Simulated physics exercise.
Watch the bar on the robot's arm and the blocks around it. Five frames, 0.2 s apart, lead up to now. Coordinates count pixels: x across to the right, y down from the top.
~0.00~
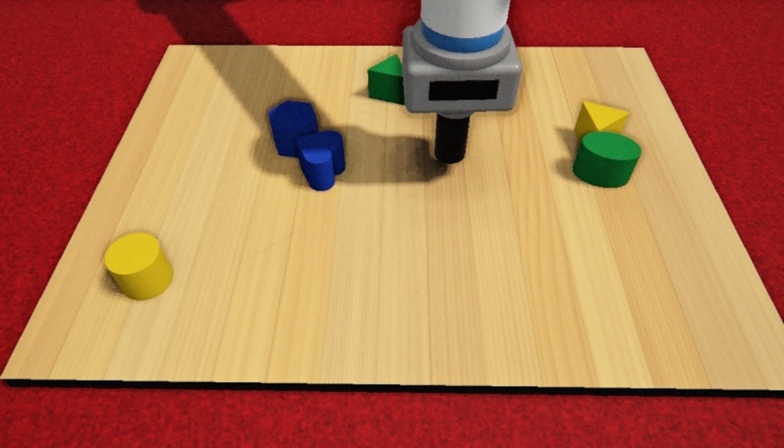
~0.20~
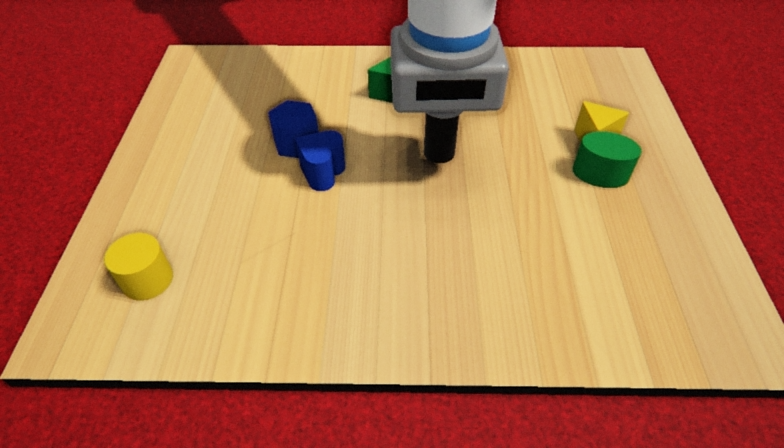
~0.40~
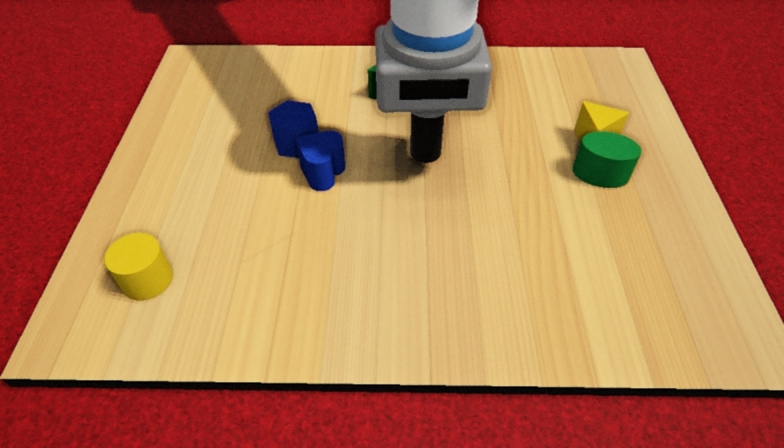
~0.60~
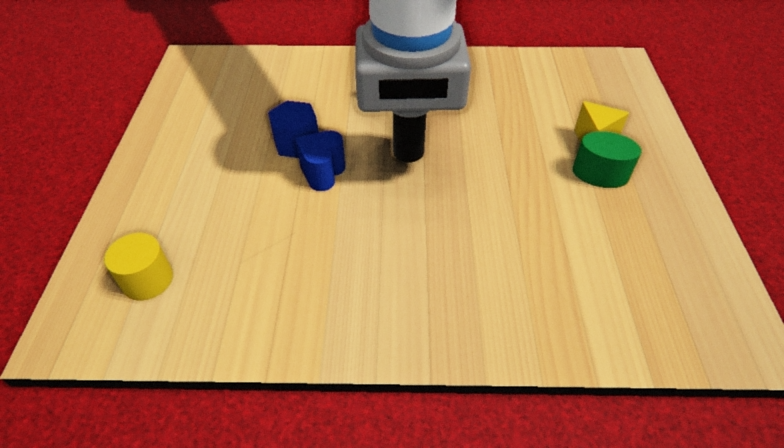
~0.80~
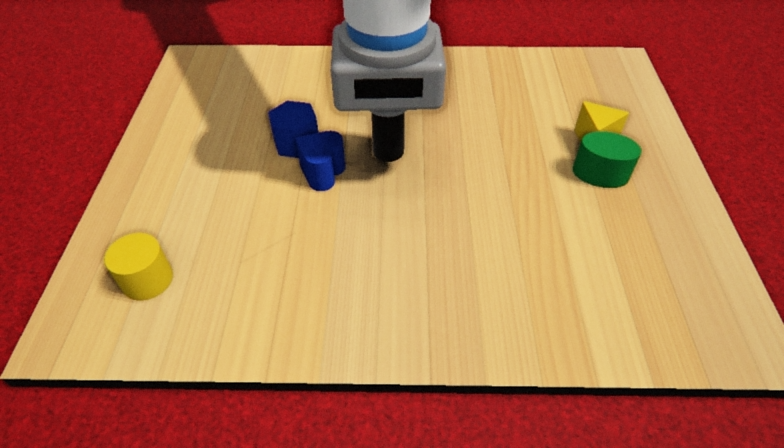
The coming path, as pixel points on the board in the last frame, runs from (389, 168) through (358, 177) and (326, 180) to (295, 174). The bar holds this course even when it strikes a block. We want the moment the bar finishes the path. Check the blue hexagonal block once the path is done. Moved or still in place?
It shifts position.
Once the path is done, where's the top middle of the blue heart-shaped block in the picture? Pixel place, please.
It sits at (263, 136).
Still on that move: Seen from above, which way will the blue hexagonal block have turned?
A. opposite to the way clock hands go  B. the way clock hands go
I choose B.
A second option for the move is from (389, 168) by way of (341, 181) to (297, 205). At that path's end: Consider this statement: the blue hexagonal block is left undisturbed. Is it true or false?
True.
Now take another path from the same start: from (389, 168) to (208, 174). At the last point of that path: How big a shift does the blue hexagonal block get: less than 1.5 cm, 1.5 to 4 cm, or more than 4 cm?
The block winds up within 1.5 cm of where it is now.
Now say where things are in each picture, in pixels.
The first picture shows bar's lower end at (450, 154); blue hexagonal block at (292, 114); blue heart-shaped block at (319, 145).
The second picture shows bar at (439, 153); blocks still.
The third picture shows bar at (426, 153); blocks still.
The fourth picture shows bar at (409, 152); blocks still.
The fifth picture shows bar at (389, 152); blue hexagonal block at (292, 114); blue heart-shaped block at (319, 145).
On the path given first. One third of the way, bar at (357, 161); nothing pushed yet.
Two thirds of the way, bar at (322, 164); blue heart-shaped block at (293, 142).
At the end, bar at (292, 158); blue hexagonal block at (281, 108), turned 45° clockwise; blue heart-shaped block at (263, 136).
